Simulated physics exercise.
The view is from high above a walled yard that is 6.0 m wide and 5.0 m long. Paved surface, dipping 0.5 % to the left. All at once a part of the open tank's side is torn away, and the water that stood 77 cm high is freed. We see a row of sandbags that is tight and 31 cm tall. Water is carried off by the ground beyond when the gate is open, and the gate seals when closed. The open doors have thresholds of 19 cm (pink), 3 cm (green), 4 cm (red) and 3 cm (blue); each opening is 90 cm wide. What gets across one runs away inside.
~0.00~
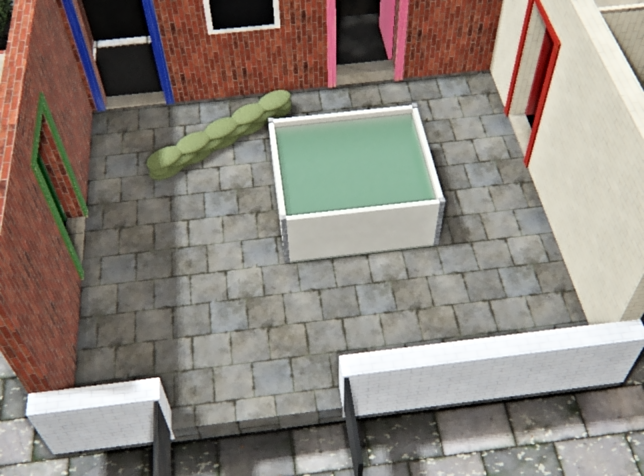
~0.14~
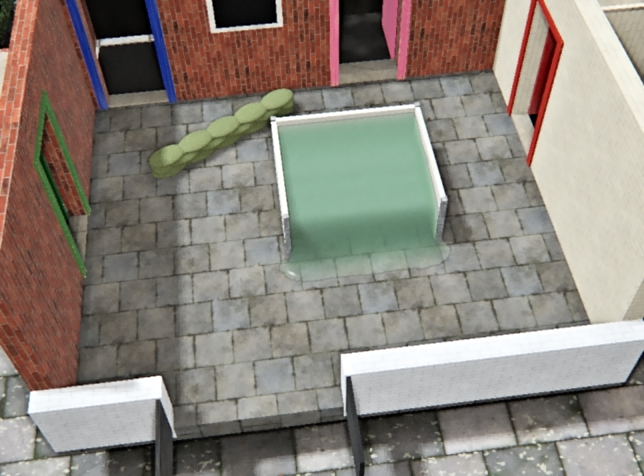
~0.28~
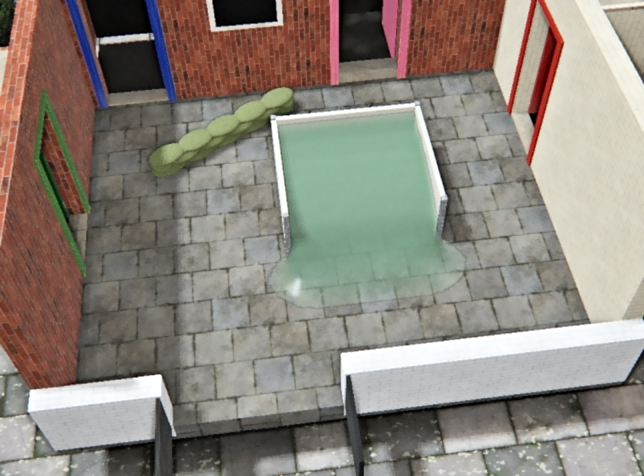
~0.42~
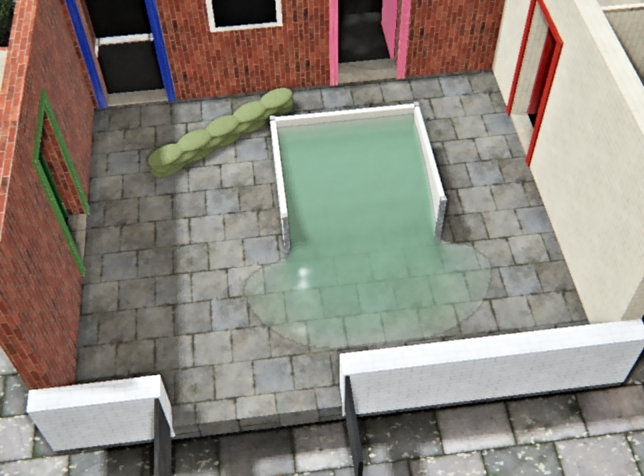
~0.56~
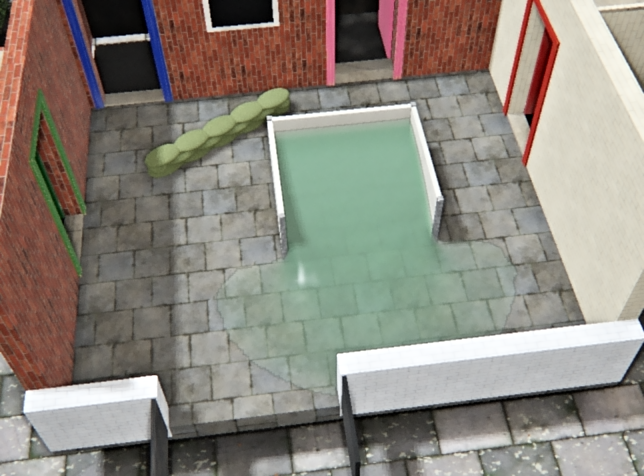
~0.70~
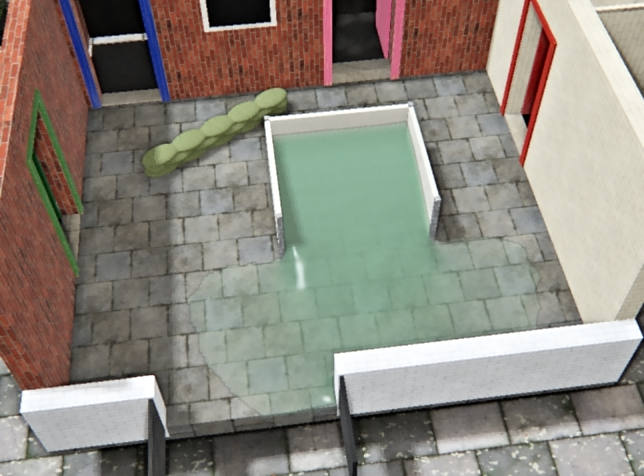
Walled paved yard with a white open tank losing its front side, green water pouring out and spreading across the paving.
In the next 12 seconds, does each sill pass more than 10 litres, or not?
Result: Pink door: Limit not crossed; green door: Limit crossed; red door: Limit crossed; blue door: Limit crossed.
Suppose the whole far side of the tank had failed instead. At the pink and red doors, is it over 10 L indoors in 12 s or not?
Compared with that limit, pink goes higher while red goes higher.
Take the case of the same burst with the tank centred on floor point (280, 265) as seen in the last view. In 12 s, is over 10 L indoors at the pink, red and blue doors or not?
So the pink door keeps within it, the red door keeps within it and the blue door keeps within it.
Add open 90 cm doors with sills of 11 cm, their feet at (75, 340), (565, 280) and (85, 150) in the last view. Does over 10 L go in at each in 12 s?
Less, more, less.
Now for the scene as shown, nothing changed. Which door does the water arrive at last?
That would be the blue door.
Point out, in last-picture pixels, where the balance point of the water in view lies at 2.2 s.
Near (391, 291).
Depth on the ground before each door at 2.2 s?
Door by door in cm, pink shows 0, green shows 0, red shows 0, blue shows 0.
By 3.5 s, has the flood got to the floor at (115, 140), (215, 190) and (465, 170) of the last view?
Untouched, untouched, soaked.
After 1.4 s water covers 30 % of the floor and is deepest (48 cm) near (388, 379); pink door not reached, green door not reached, red door not reached, blue door not reached.
After 2.2 s water covers 35 % of the floor and is deepest (43 cm) near (588, 355); pink door not reached, green door not reached, red door not reached, blue door not reached.
After 3.5 s water covers 60 % of the floor and is deepest (22 cm) near (572, 357); pink door 8 cm at the sill, 0 L in, green door not reached, red door 5 cm at the sill, 0 L in, blue door not reached.
After 7.0 s water covers 90 % of the floor and is deepest (14 cm) near (296, 103); pink door 8 cm at the sill, 0 L in, green door 4 cm at the sill, 2 L in, red door 8 cm at the sill, 8 L in, blue door 6 cm at the sill, 16 L in.
After 12.0 s water covers 95 % of the floor and is deepest (8 cm) near (133, 411); pink door 5 cm at the sill, 0 L in, green door 5 cm at the sill, 26 L in, red door 3 cm at the sill, 30 L in, blue door 7 cm at the sill, 87 L in.
